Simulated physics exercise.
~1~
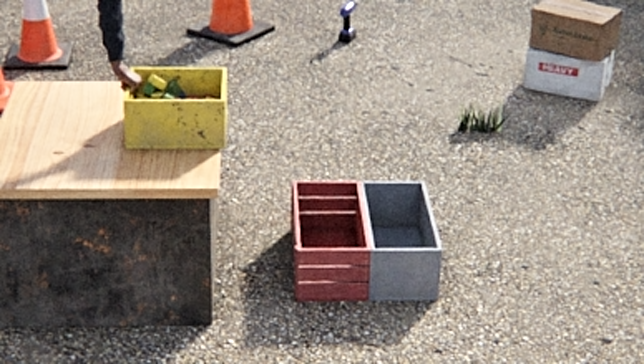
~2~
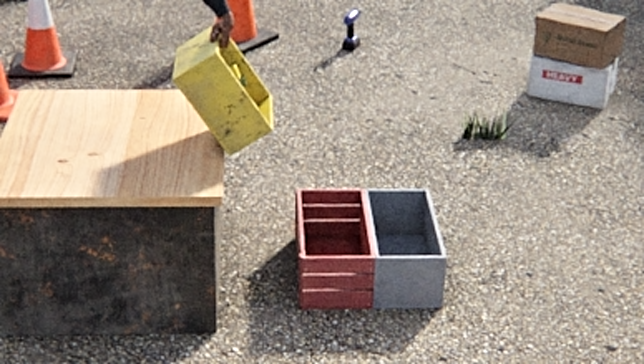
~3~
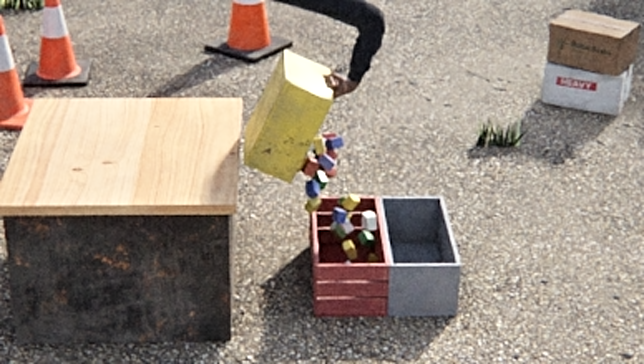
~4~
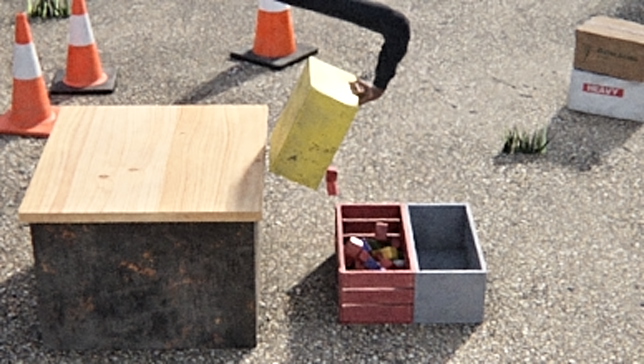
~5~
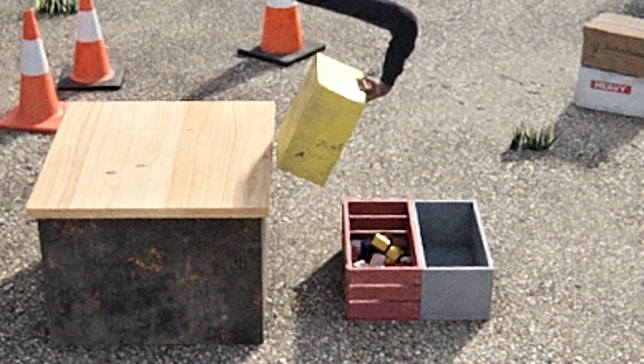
Yellow tote being lifted off a bench by a hand and tipped, spilling colourful blocks into the red bin, the grey one staying empty.
